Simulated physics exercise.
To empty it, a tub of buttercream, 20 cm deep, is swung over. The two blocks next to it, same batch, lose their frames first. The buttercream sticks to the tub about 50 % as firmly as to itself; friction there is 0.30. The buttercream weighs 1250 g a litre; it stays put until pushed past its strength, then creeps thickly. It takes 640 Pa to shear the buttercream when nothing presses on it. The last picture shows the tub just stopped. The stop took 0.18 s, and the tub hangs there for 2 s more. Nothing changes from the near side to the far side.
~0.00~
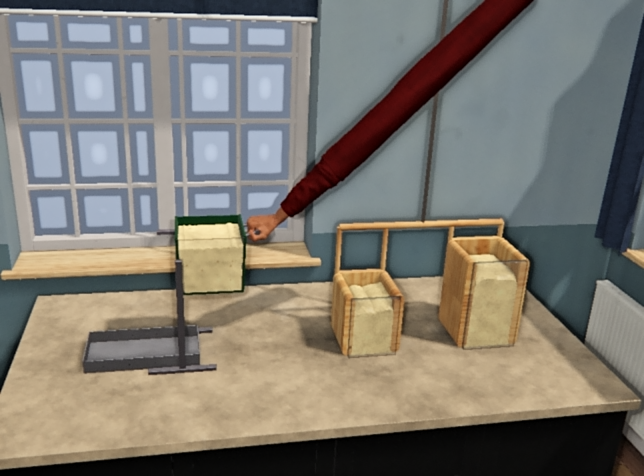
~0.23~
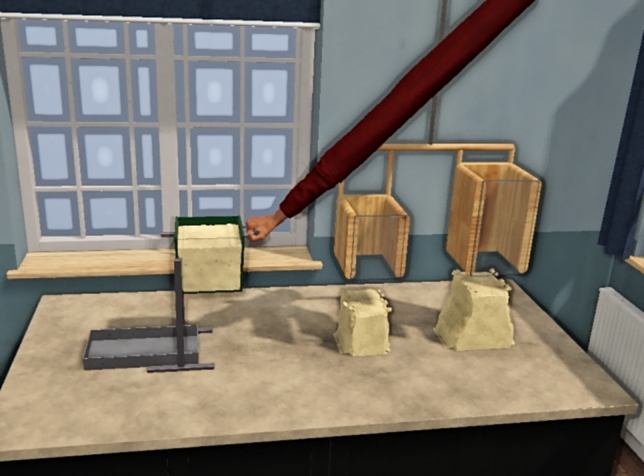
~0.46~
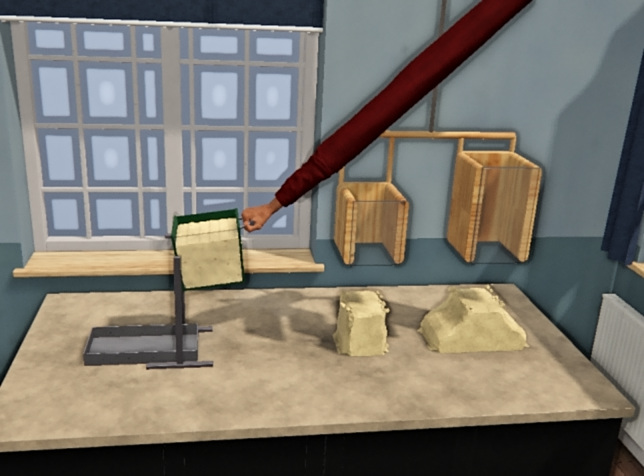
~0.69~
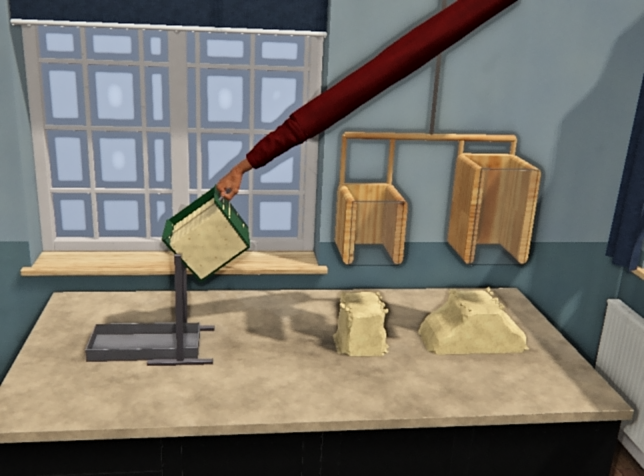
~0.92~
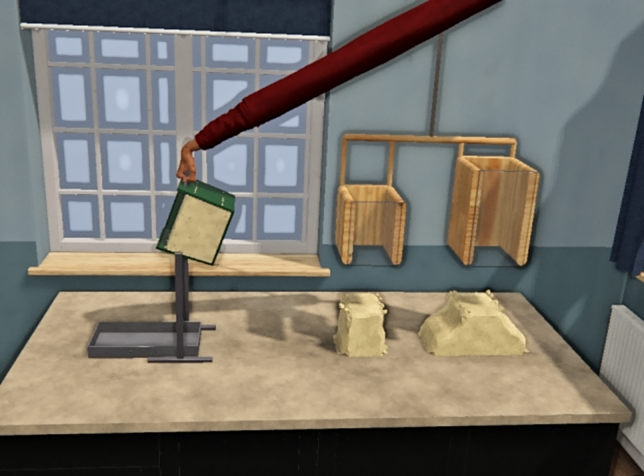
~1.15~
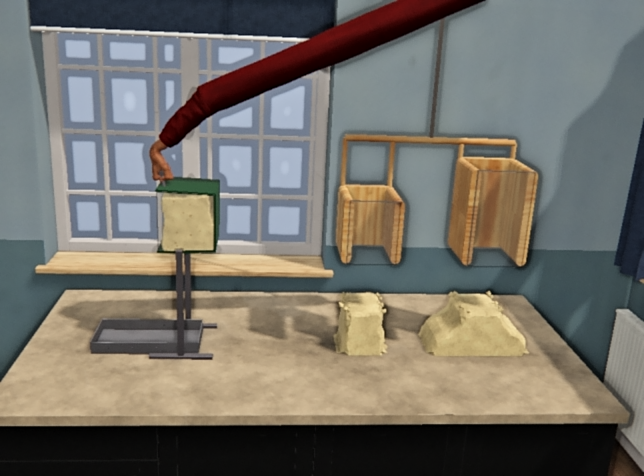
At first, a hand holds a green tub of pale buttercream upright on a stand at left, while two wooden moulds surround pale blocks. The moulds lift away, the left block barely settling and the right one slumping into a low mound, then the hand swings the tub onto its side.
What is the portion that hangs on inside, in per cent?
Expect roughly 60 %.
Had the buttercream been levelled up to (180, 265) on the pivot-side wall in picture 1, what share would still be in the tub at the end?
It would be near 100 %.
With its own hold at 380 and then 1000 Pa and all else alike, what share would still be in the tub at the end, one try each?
In turn about 40 %, 100 %.
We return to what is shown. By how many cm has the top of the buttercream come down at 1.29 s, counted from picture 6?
About 2 cm.
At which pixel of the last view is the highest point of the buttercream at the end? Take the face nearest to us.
Around (196, 221).
After 1.29 s, the tub is at 90 degrees and holds 99 %.
After 1.46 s, the tub is at 90 degrees and holds 82 %.
After 1.63 s, the tub is at 90 degrees and holds 68 %.
After 1.80 s, the tub is at 90 degrees and holds 60 %.
After 3.15 s, the tub is at 90 degrees and holds 60 %.
